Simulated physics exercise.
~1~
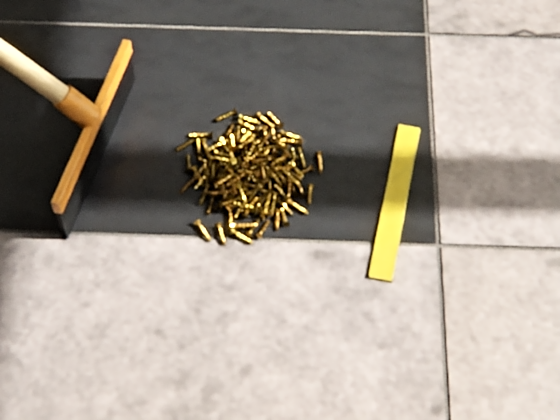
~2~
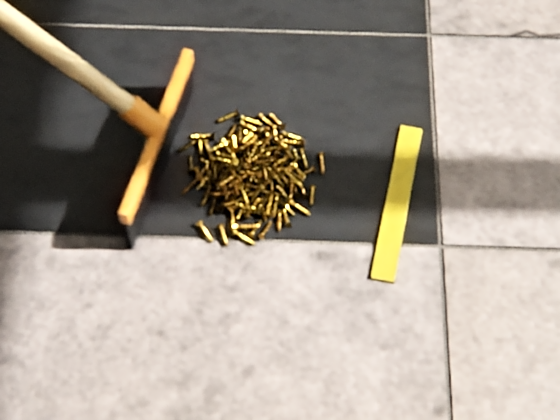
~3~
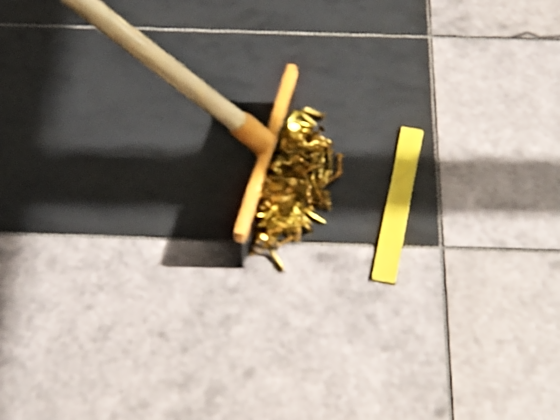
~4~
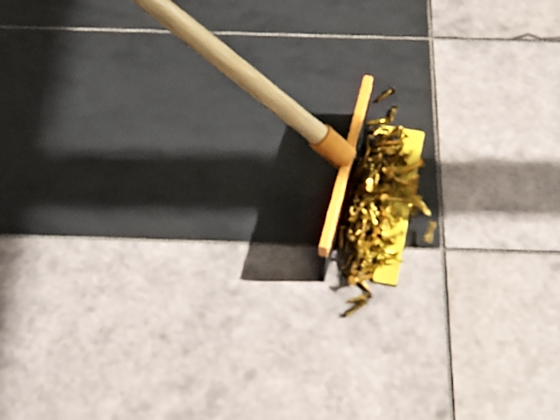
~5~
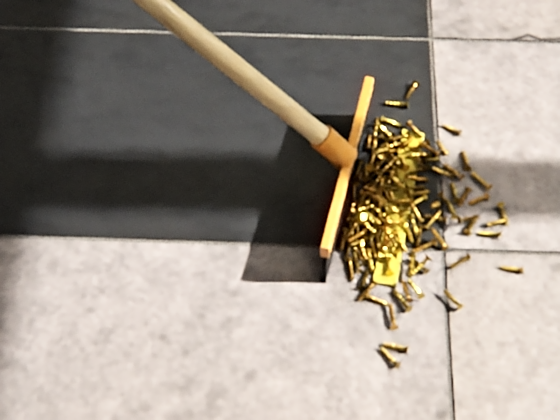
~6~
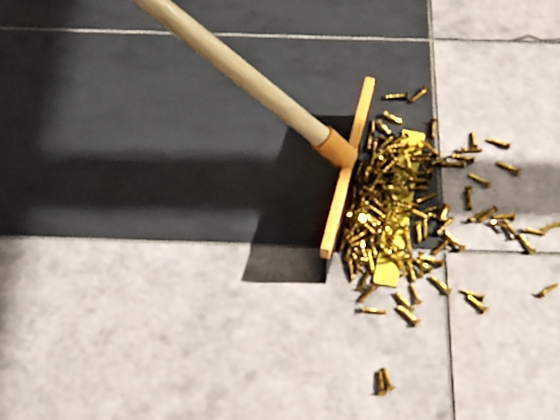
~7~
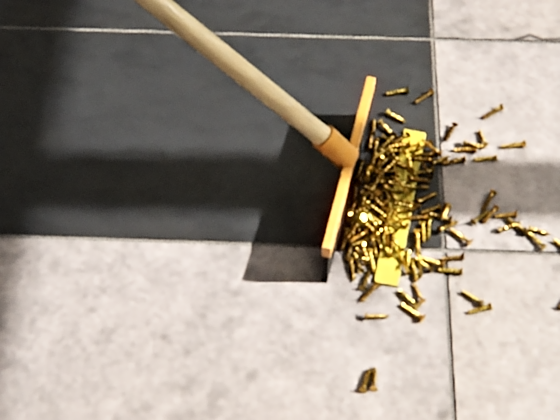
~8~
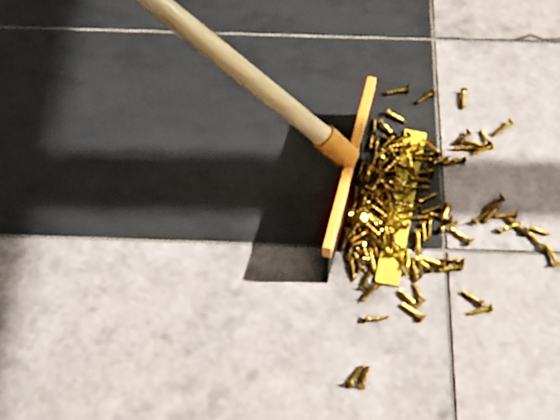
On a tiled floor, a squeegee pushes brass-coloured screws right, scattering them over and past a yellow strip.
